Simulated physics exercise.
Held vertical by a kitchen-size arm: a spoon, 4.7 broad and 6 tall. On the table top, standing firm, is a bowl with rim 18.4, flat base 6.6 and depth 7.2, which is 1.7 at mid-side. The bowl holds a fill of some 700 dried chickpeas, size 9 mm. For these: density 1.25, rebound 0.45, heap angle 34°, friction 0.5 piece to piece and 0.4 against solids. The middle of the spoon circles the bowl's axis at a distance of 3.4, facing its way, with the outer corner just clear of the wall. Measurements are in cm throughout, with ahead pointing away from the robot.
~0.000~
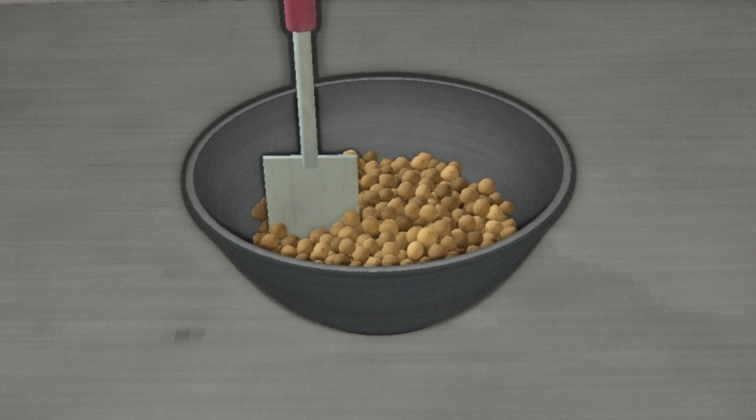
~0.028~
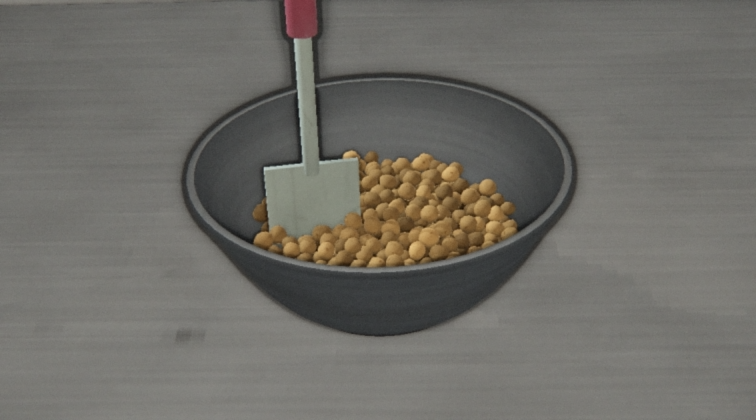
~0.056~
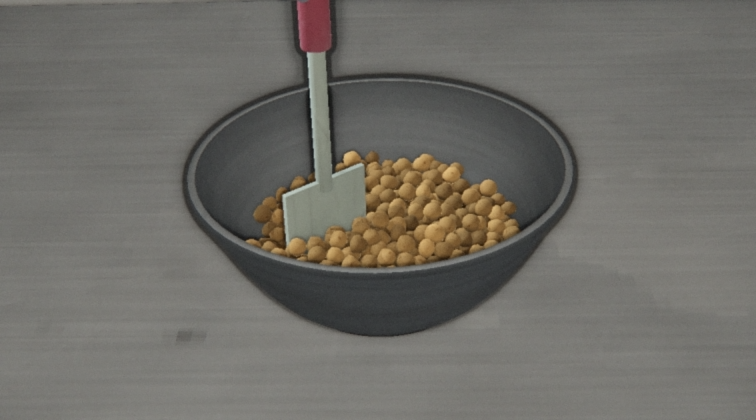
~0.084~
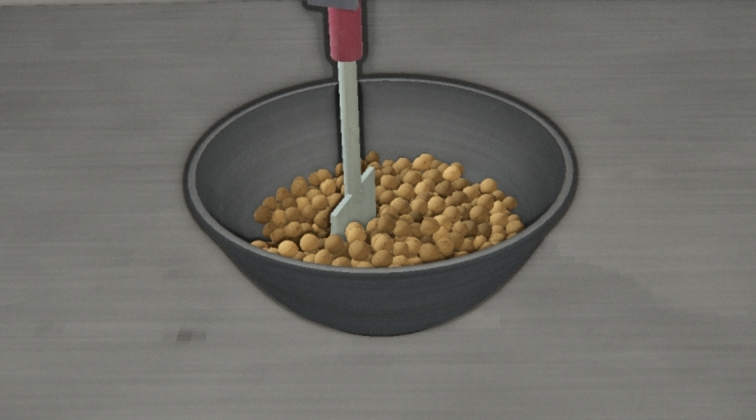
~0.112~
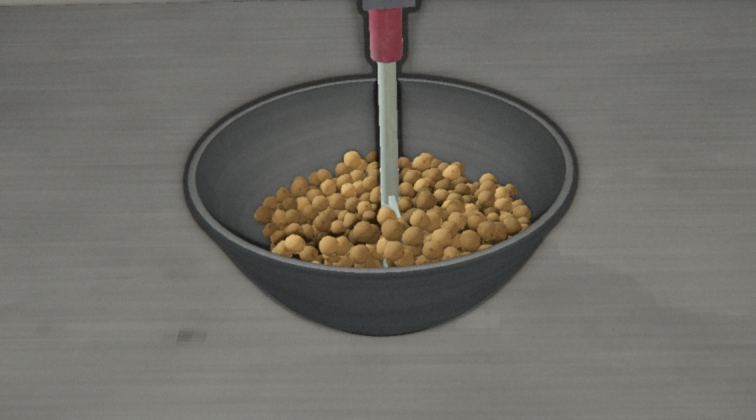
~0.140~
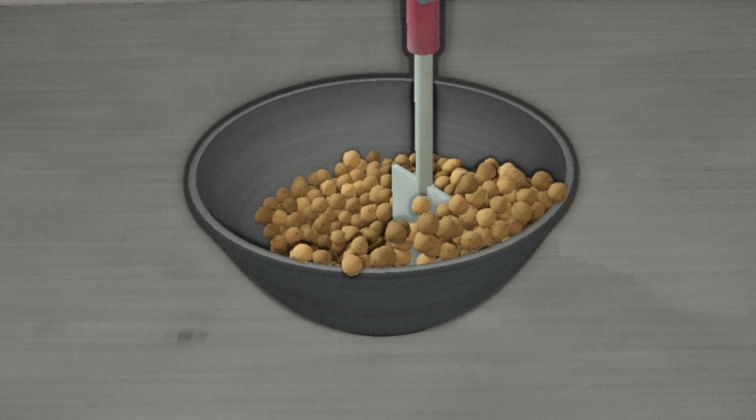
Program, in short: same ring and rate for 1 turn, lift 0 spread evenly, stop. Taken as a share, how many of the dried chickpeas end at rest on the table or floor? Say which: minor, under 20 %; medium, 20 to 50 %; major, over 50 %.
That would be a medium share.
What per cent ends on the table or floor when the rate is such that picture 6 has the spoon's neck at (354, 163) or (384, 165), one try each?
Near 5 in a hundred for the first and near 10 in a hundred for the second.
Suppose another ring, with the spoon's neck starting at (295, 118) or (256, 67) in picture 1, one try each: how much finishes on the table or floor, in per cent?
Some 30 and 0 per cent.
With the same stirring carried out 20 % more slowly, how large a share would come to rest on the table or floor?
My guess is about 15 per cent.
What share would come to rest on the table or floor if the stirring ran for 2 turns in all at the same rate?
I'd expect around 35 per cent.
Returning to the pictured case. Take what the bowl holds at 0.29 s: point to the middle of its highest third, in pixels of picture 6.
Near (333, 121).
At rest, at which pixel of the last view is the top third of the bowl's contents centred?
Near (315, 261).
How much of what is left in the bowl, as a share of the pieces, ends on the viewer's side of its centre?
Roughly 60 percent of it.
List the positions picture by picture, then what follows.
The first frame shows spoon neck at (308, 130), 0° round; upper third of the load around (393, 222), from x 260 to 510, top at y 160; 698 in the bowl.
The second frame shows spoon neck at (309, 137), 11° round; upper third of the load around (389, 229), from x 255 to 510, top at y 160.
The third frame shows spoon neck at (322, 153), 39° round; upper third of the load around (386, 239), from x 250 to 510, top at y 160.
The fourth frame shows spoon neck at (352, 163), 69° round; upper third of the load around (402, 243), from x 255 to 515, top at y 160.
The fifth frame shows spoon neck at (390, 164), 99° round; upper third of the load around (434, 236), from x 265 to 525, top at y 160; 697 in the bowl, 1 in flight or on the tool.
The sixth frame shows spoon neck at (424, 156), 130° round; upper third of the load around (472, 212), from x 265 to 560, top at y 160; 689 in the bowl, 9 in flight or on the tool.
After 0.22 s, 213° round, highest piece 12 above the table; 630 in the bowl, 68 in flight or on the tool.
After 0.29 s, 297° round, highest piece 11 above the table; 575 in the bowl, 31 on the table or floor, 92 in flight or on the tool.
After 0.53 s, 0° round, highest piece 8 above the table; 508 in the bowl, 190 on the table or floor.
After 1.23 s, 0° round, highest piece 6 above the table; 508 in the bowl, 190 on the table or floor.
At rest, 508 in the bowl, 190 on the table or floor. That is 27 % on the table or floor.
